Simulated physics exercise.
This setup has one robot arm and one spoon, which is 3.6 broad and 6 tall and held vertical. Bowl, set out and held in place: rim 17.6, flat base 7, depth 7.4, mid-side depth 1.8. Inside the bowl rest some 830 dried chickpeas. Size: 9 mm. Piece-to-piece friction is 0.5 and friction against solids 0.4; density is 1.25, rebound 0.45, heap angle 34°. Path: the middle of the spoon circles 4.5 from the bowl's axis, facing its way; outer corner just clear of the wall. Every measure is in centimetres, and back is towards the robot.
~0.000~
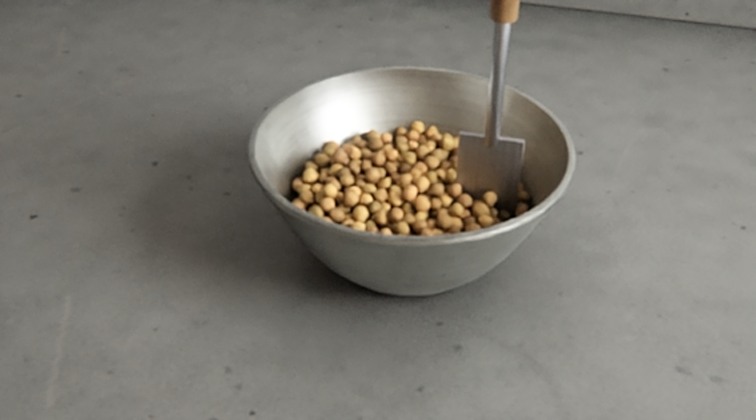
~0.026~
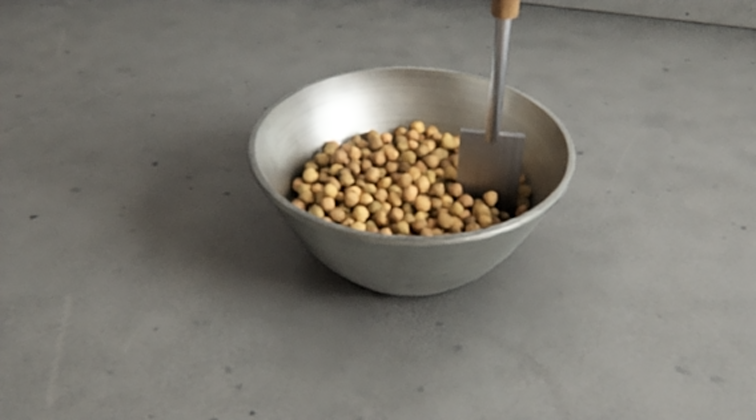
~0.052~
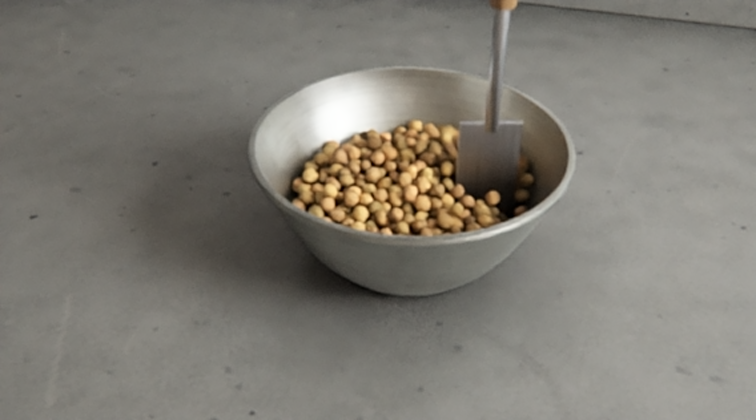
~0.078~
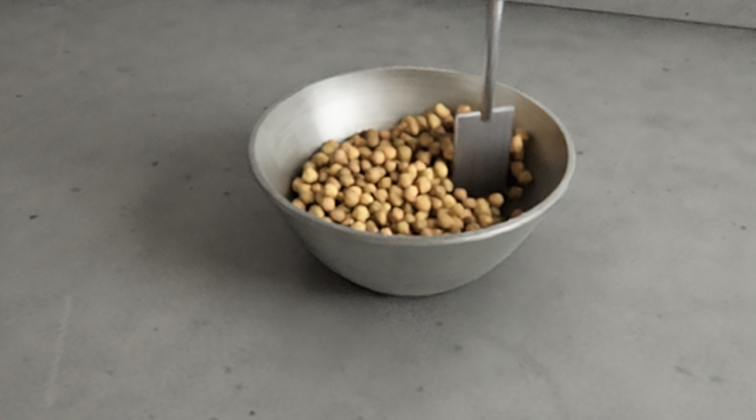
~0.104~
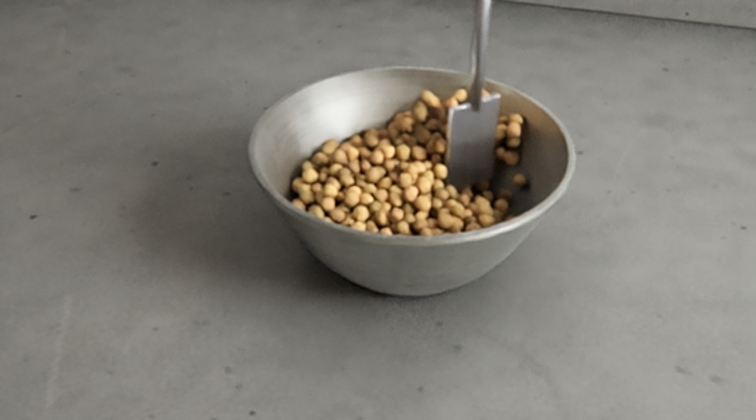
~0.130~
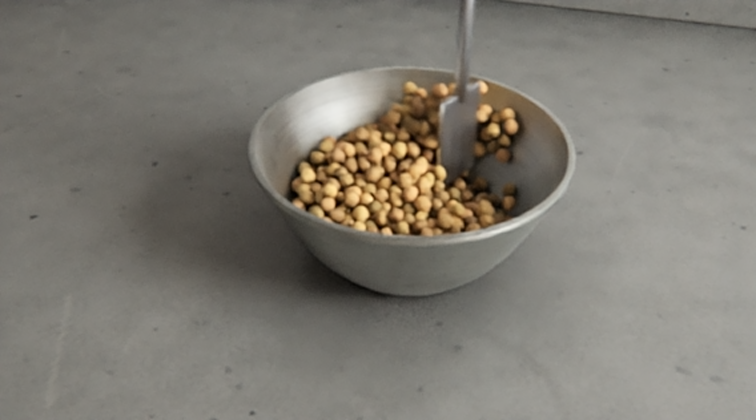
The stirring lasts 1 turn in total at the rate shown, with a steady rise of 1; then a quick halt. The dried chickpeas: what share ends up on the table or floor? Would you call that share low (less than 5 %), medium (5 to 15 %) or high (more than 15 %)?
I would call it medium.
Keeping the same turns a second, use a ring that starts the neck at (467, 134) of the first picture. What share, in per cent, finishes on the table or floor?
About 0 percent ends up on the table or floor.
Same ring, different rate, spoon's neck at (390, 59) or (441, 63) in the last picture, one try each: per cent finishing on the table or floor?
Near 25 in a hundred for the first and near 15 in a hundred for the second.
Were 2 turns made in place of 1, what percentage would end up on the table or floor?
Then roughly 10 percent.
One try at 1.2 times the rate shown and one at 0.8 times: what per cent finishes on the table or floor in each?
It would be some 10 and 5 percent respectively.
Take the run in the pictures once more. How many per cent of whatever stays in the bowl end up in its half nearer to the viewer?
Close to 45 in a hundred.
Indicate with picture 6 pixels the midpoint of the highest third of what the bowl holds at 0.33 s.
Around pixel (327, 178).
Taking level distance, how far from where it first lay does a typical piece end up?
About 4 cm.
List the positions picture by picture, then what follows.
The first picture shows the spoon neck at (494, 113), 0° round; upper third of the load around (407, 191), from x 295 to 525, top at y 130; 828 in the bowl.
The second picture shows the spoon neck at (495, 109), 5° round; upper third of the load around (407, 190), from x 295 to 525, top at y 130.
The third picture shows the spoon neck at (494, 99), 18° round; upper third of the load around (409, 183), from x 295 to 525, top at y 125.
The fourth picture shows the spoon neck at (488, 88), 33° round; upper third of the load around (409, 176), from x 295 to 525, top at y 110.
The fifth picture shows the spoon neck at (477, 78), 48° round; upper third of the load around (409, 173), from x 295 to 520, top at y 95.
The sixth picture shows the spoon neck at (462, 70), 63° round; upper third of the load around (405, 164), from x 295 to 515, top at y 90; 828 in the bowl.
After 0.33 s, 177° round, highest piece 10 above the table; 811 in the bowl, 2 on the table or floor, 15 in flight or on the tool.
After 0.53 s, 291° round, highest piece 9 above the table; 770 in the bowl, 39 on the table or floor, 19 in flight or on the tool.
After 0.82 s, 0° round, highest piece 7 above the table; 748 in the bowl, 80 on the table or floor.
After 1.52 s, 0° round, highest piece 7 above the table; 748 in the bowl, 80 on the table or floor.
In the end, 748 in the bowl, 80 on the table or floor. That is 10 % on the table or floor.
